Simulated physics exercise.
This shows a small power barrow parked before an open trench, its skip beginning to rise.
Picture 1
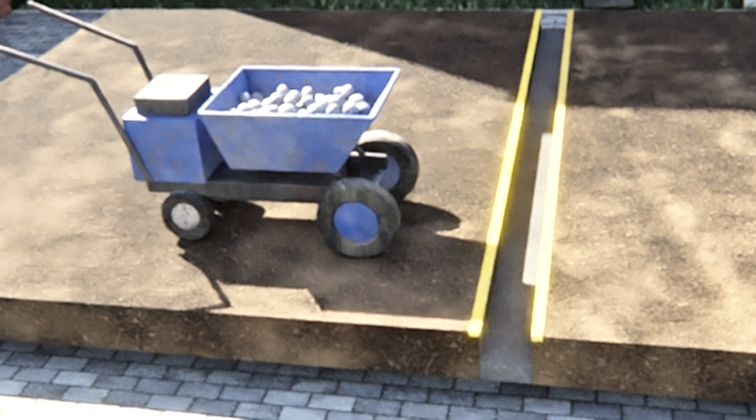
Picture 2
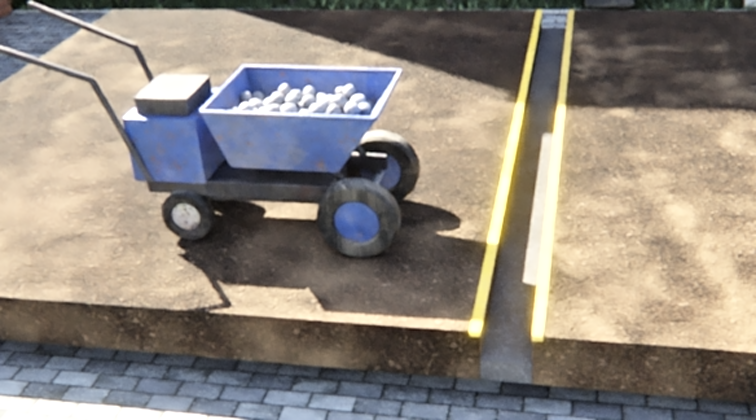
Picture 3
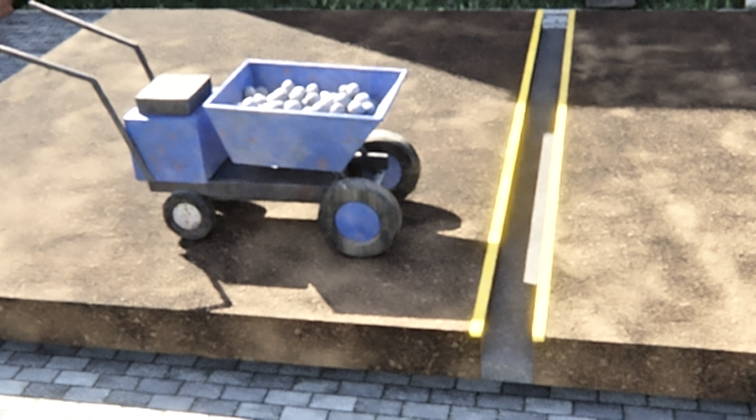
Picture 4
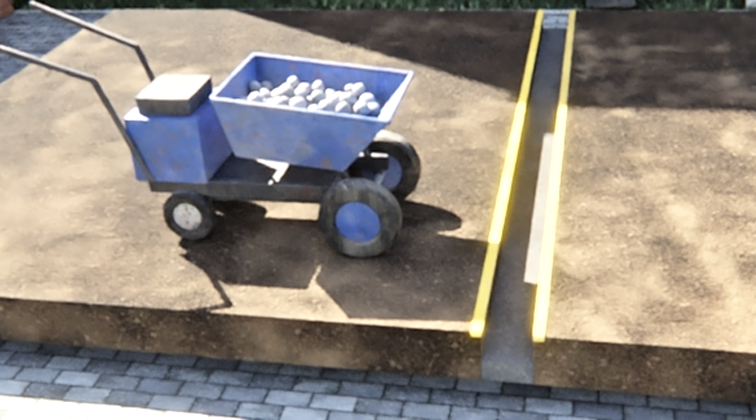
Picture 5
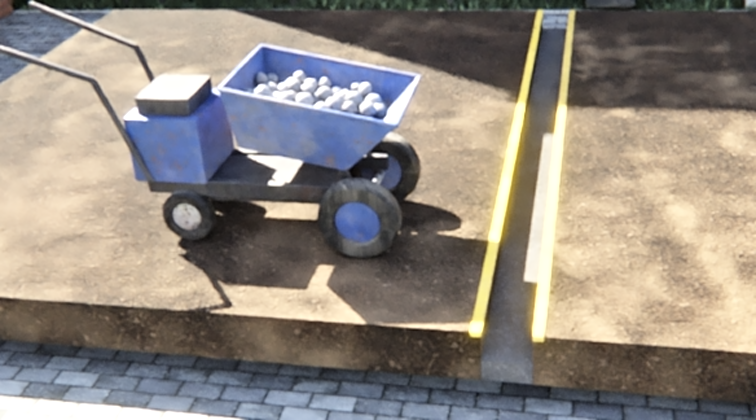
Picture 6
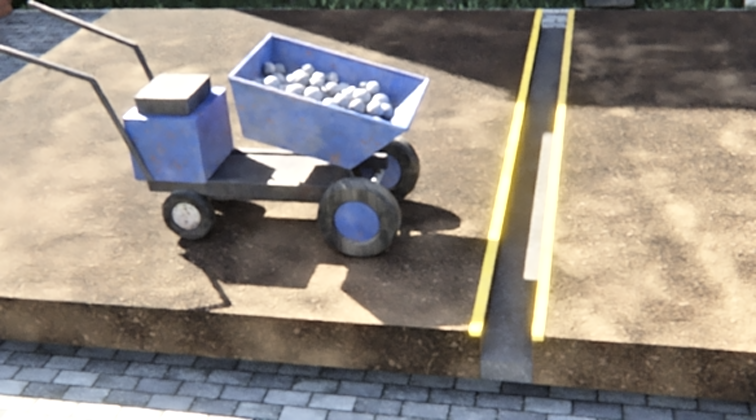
We see a small blue power barrow loaded with round cobbles, parked left of a narrow, yellow-edged trench. The skip sits level at first, then its rear gradually rises, tilting it toward the right while the wheels stay still.
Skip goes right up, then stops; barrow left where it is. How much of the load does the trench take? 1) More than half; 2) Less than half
1.
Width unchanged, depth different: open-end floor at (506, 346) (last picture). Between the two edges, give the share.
Some 50 per cent.
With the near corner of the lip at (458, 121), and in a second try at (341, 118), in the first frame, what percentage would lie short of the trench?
About 0 % and 30 %.
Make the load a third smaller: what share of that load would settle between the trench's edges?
Share between the edges: Approx. 80 %.
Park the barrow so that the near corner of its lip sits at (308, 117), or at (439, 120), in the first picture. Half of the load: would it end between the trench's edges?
A minority / a minority.
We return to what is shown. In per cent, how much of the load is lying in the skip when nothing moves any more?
It works out to some 0 percent.
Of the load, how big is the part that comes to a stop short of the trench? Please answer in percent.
It comes to close to 15 %.
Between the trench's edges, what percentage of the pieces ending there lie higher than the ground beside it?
25 %, roughly.
Just after the last frame, skip tipped steeply; every one in the skip.
A moment on, skip tipped right over; the larger part in the skip; just a few short of the trench; about a tenth in or heaped over the trench; just a few falling.
Further on, skip tipped right over; about a tenth in the skip; about a tenth short of the trench; roughly two thirds in or heaped over the trench; about a tenth beyond it.
When it is over, skip tipped right over; just a few in the skip; about a tenth short of the trench; roughly two thirds in or heaped over the trench; roughly a quarter beyond it.
